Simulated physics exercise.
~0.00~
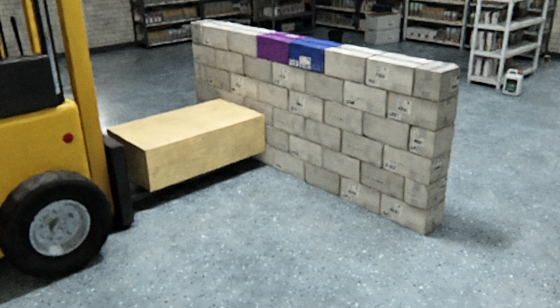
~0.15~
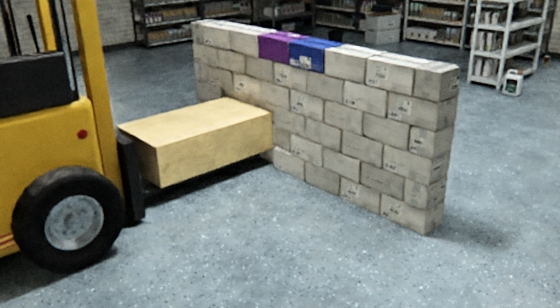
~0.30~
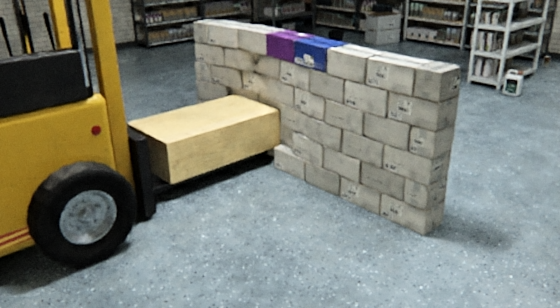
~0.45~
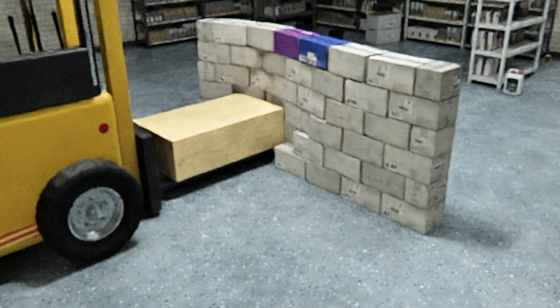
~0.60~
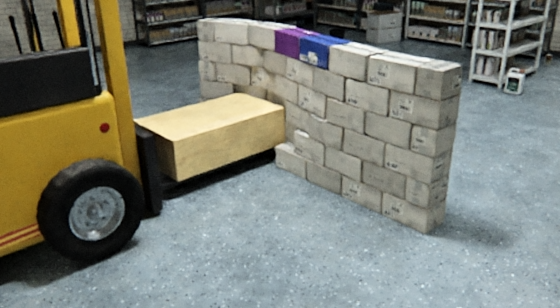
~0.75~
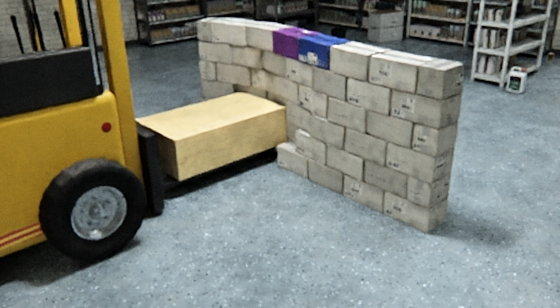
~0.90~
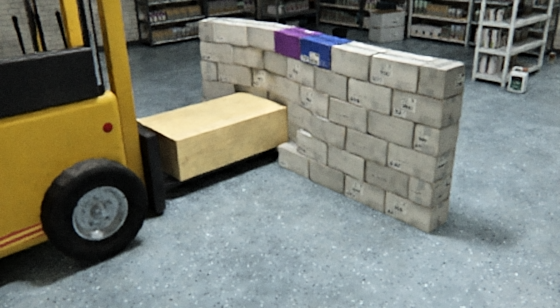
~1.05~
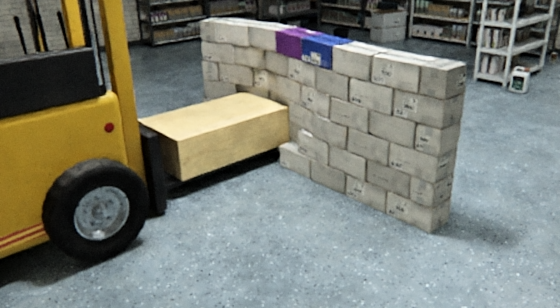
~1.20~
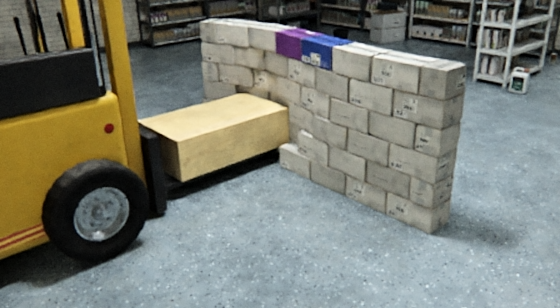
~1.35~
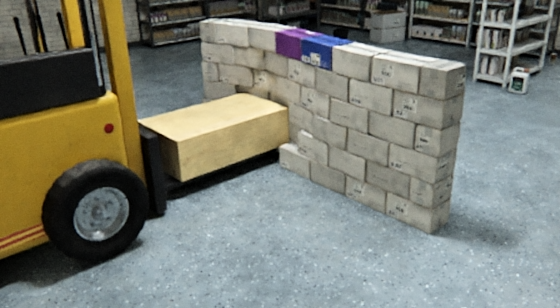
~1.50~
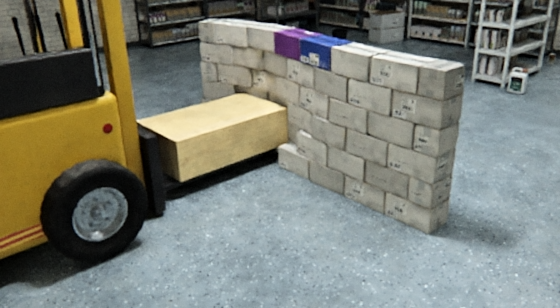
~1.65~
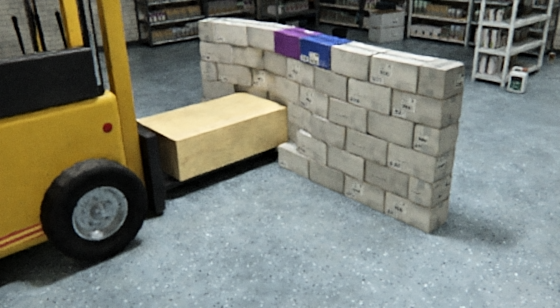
In a storage area with shelving, a yellow lift truck moves right and pushes a pale rectangular case into a loosely stacked wall of light parcels, one purple and one blue on top. Several parcels shift, then everything stops with the wall bulging but still standing.
